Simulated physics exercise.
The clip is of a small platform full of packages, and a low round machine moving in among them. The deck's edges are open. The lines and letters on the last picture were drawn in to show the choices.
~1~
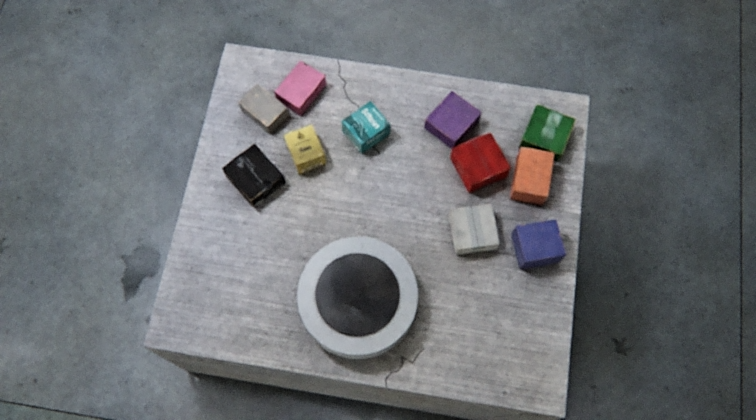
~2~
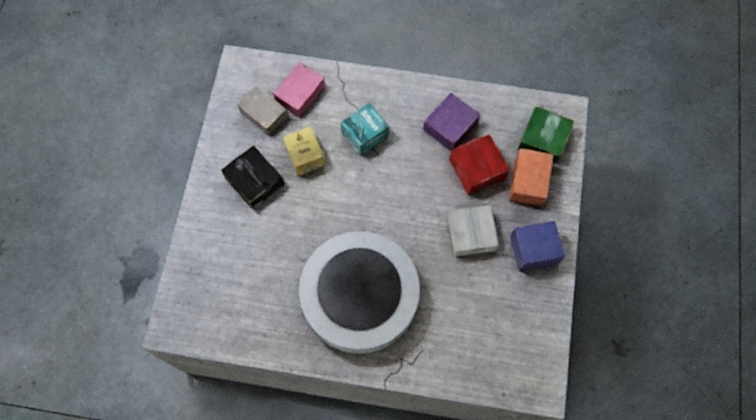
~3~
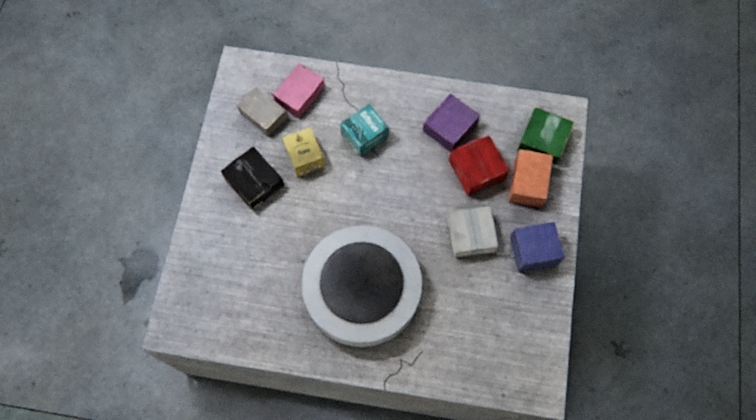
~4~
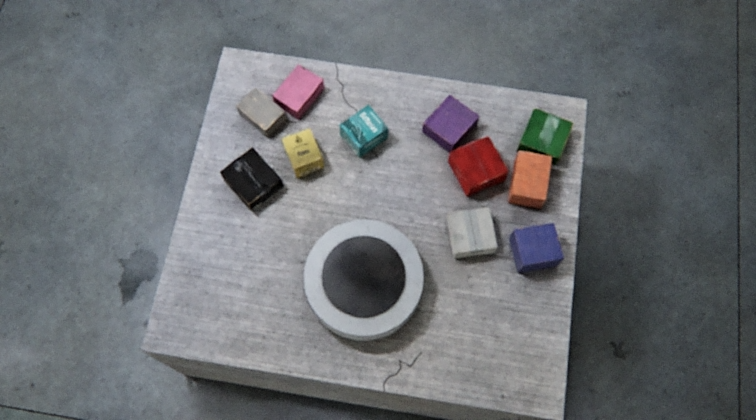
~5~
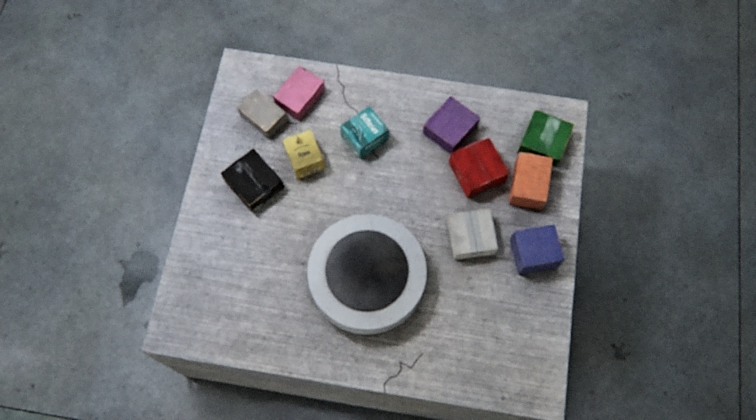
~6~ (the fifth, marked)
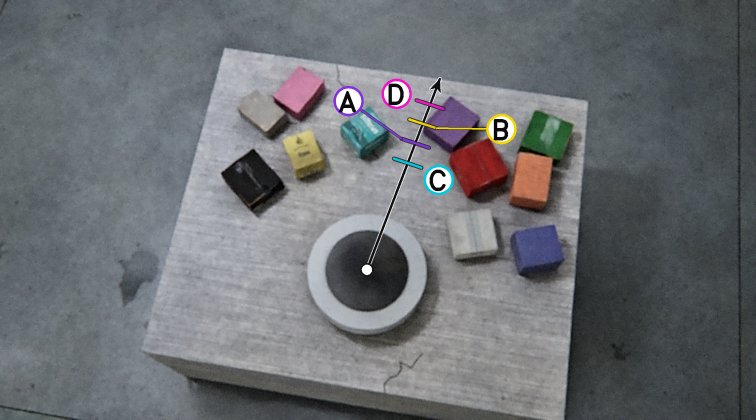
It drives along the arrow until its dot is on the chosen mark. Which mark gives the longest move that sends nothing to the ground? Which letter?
All is well up to B.
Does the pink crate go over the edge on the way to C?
No.
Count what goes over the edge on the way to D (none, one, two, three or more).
By then, one.
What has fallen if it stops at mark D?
It is the purple crate.
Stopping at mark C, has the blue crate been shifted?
By then, no.
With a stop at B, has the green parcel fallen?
No.
On the copy, A at (415, 144); B at (423, 124); C at (407, 163); D at (430, 105); the arrow from (367, 270) to (440, 79); the white dot at (367, 270).
On B. First, robot (388, 219); blue crate (537, 249); green parcel (546, 138).
Then, robot (408, 167); purple crate (457, 117); turquoise box (359, 120).
Finally, robot (422, 130); purple crate (477, 89); turquoise box (353, 113); nothing has fallen.
By contrast, A is safe but short; C is safe but short; D drops the purple crate.
